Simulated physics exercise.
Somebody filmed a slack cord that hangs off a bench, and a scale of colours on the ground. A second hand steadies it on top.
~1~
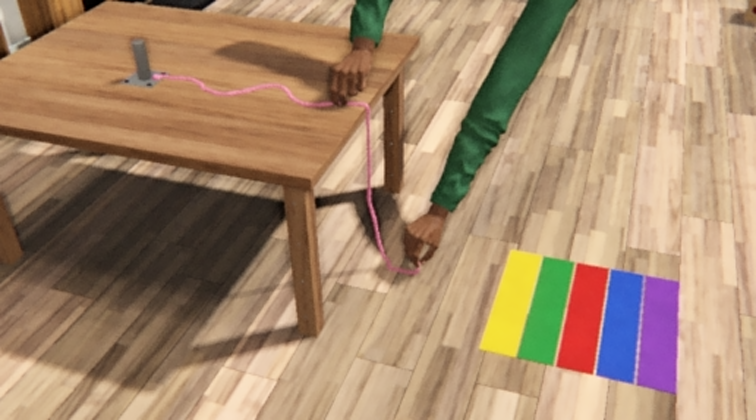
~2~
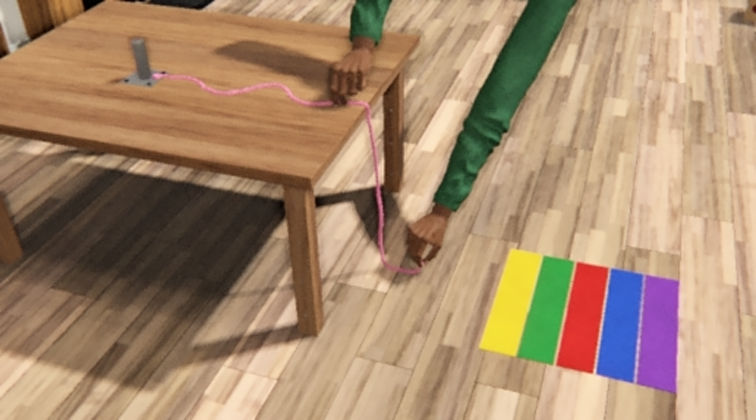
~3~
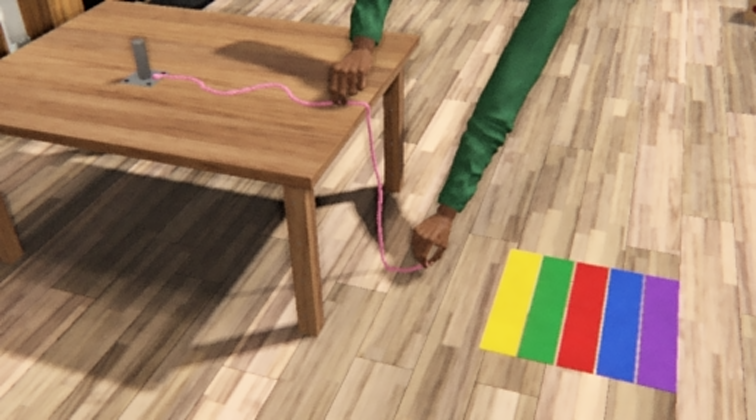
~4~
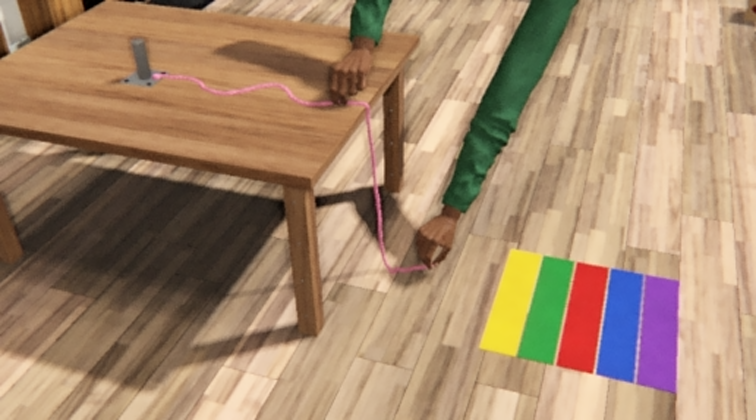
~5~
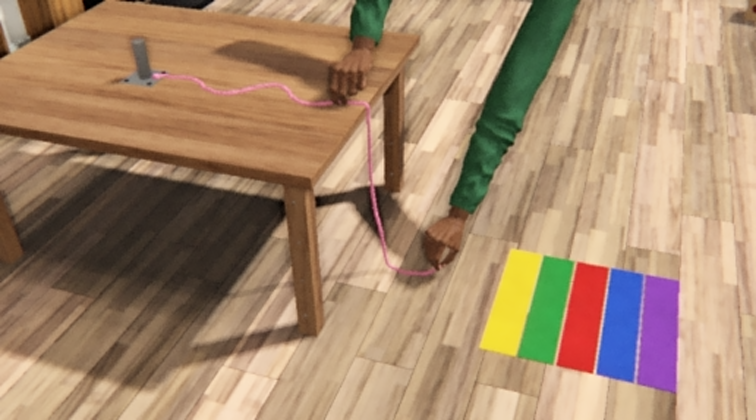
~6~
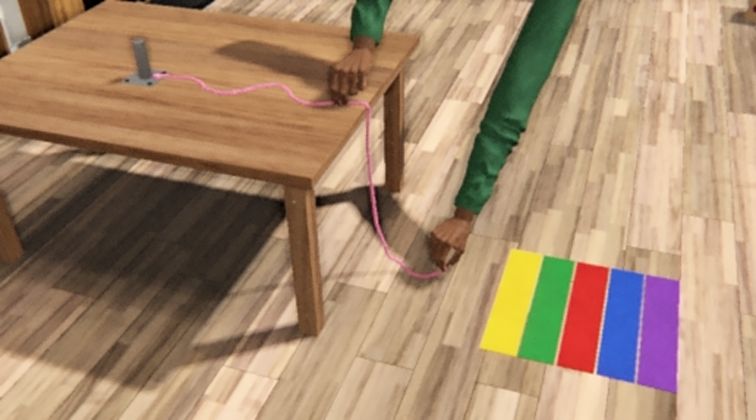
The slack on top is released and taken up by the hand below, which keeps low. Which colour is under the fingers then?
The red one.
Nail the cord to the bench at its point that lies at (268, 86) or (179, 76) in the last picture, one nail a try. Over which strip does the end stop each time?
Taking them in turn: Green; red.
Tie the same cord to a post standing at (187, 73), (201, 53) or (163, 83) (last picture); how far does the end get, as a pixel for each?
The places are (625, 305), (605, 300) and (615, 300).
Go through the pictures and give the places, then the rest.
End (419, 264); yellow (503, 333); green (540, 341); red (578, 349); blue (617, 358); purple (658, 367), in the first frame.
End (423, 263); cord through (188, 78) (247, 90) (302, 103) (369, 123) (378, 194) (382, 257), in the second frame.
End (428, 265), in the third frame.
End (432, 265); cord through (188, 79) (247, 90) (302, 103) (369, 123) (377, 194) (384, 257), in the fourth frame.
End (440, 267), in the fifth frame.
End (445, 268); cord through (189, 78) (247, 90) (303, 103) (368, 123) (372, 193) (389, 256), in the sixth frame.
Soon after, end near (506, 280); over yellow.
Then, end near (556, 290); over green.
At full stretch, end near (585, 296); over red. It halts on the red strip.
